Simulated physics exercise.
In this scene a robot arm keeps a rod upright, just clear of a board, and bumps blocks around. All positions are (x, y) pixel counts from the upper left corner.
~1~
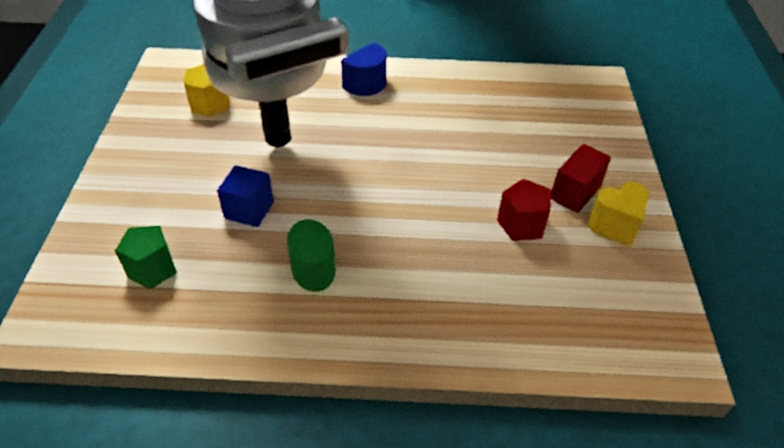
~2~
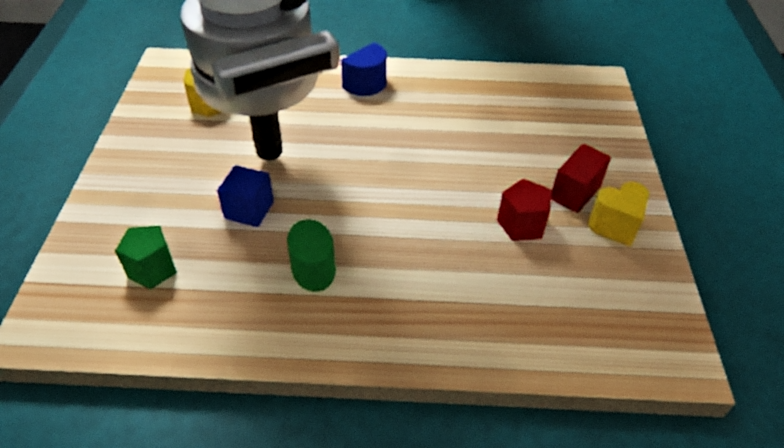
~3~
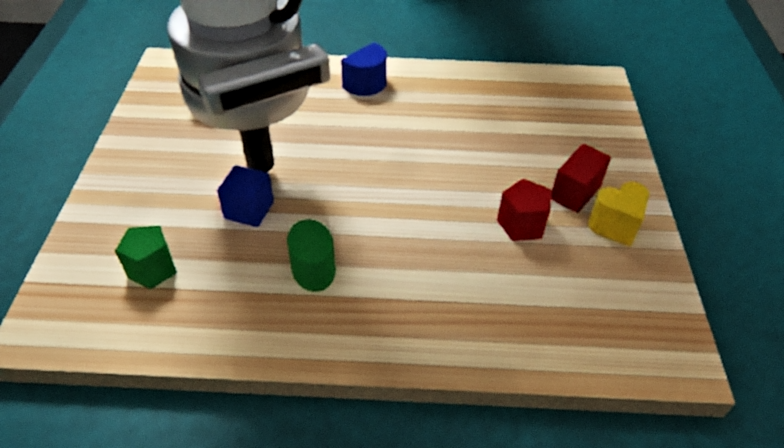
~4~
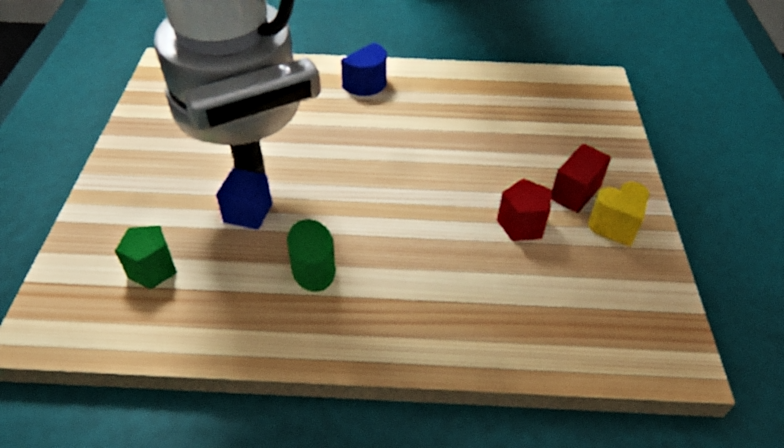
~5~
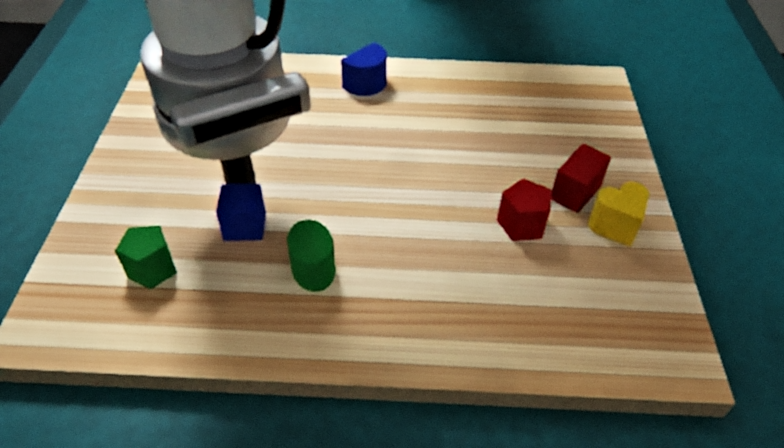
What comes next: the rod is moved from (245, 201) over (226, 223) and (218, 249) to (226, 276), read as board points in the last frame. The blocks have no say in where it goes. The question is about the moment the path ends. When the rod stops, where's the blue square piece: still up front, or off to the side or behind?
I believe the blue square piece keeps its place ahead of the rod.
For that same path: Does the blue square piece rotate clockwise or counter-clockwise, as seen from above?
It turns counter-clockwise.
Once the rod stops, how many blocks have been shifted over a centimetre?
Here I'd predict a lone block moving more than 1 cm.
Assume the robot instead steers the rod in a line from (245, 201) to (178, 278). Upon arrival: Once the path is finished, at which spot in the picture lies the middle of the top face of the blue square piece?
The middle of the upper face of the blue square piece will lie at about (232, 226) in the picture.
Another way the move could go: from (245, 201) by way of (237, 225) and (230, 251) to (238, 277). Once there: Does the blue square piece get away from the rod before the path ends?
No, I don't think so.
What follows on the original path. Halfway along, rod (217, 227); blue square piece (233, 229), turned 60° anticlockwise.
At the end, rod (223, 267); green pentagonal block unmoved; blue square piece (252, 260), turned 80° anticlockwise.
